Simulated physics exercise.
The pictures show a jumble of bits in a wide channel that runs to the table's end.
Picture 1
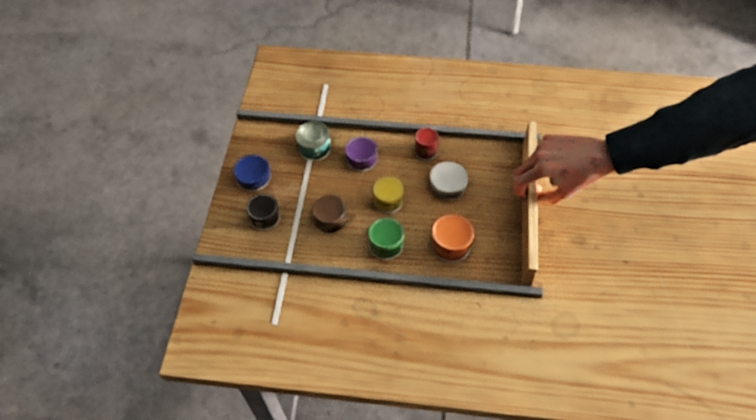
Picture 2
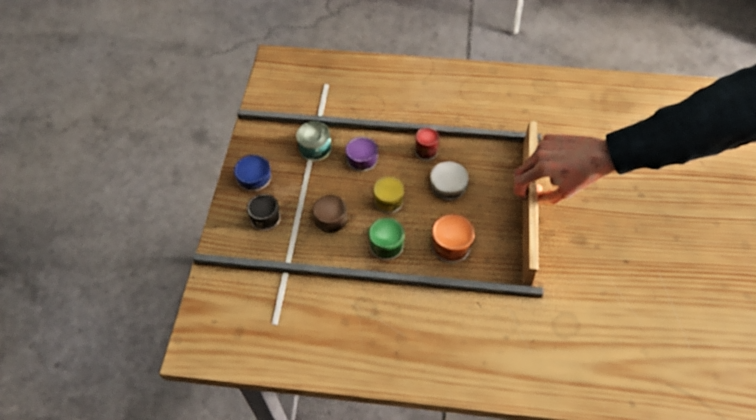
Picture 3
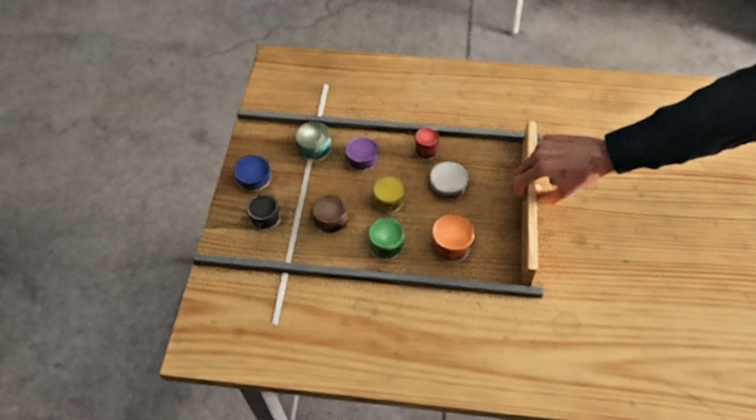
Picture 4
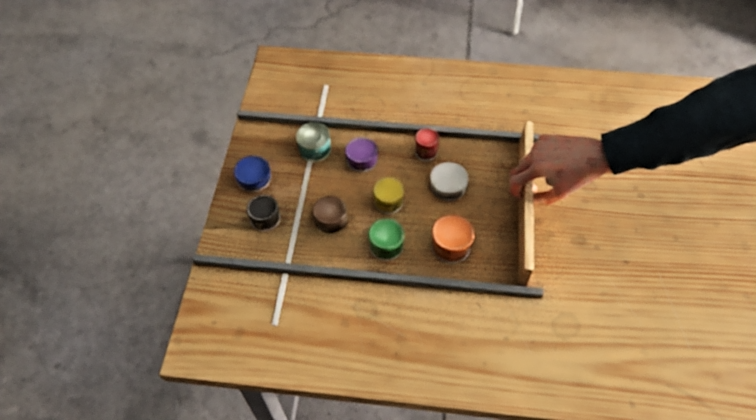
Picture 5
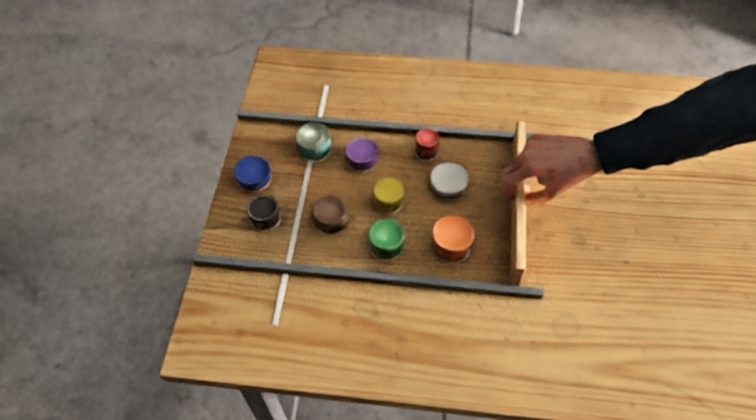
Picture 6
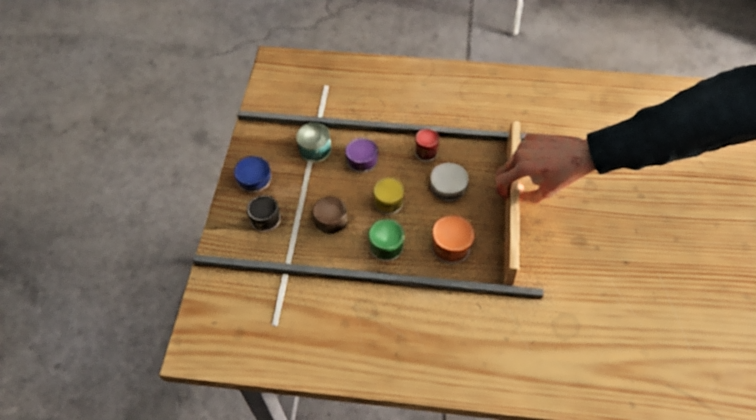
A hand gripped a wooden board at the right of a channel on a table and slid it slightly left, while the colourful little pots between the dark rails stayed where they were.
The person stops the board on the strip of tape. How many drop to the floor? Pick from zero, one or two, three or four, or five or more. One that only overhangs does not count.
The number that fall off is zero.
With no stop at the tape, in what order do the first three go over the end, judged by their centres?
In order: The turquoise pot, the black tin, the blue tin.
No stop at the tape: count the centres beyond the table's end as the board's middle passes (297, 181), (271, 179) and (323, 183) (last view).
It would be 0, 2 and 0.
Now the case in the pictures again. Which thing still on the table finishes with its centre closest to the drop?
Foremost is the turquoise pot.
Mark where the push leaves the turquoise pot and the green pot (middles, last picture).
Near (244, 137) and (241, 241).
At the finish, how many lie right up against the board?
The number is 4.
Soon after, none off yet; blue tin at rest near (253, 175); black tin at rest near (264, 214); turquoise pot at rest near (314, 143).
Then, none off yet; blue tin at rest near (253, 175); black tin at rest near (262, 214); turquoise pot moved about its own width near (278, 140).
At rest, the number that fall off is zero.
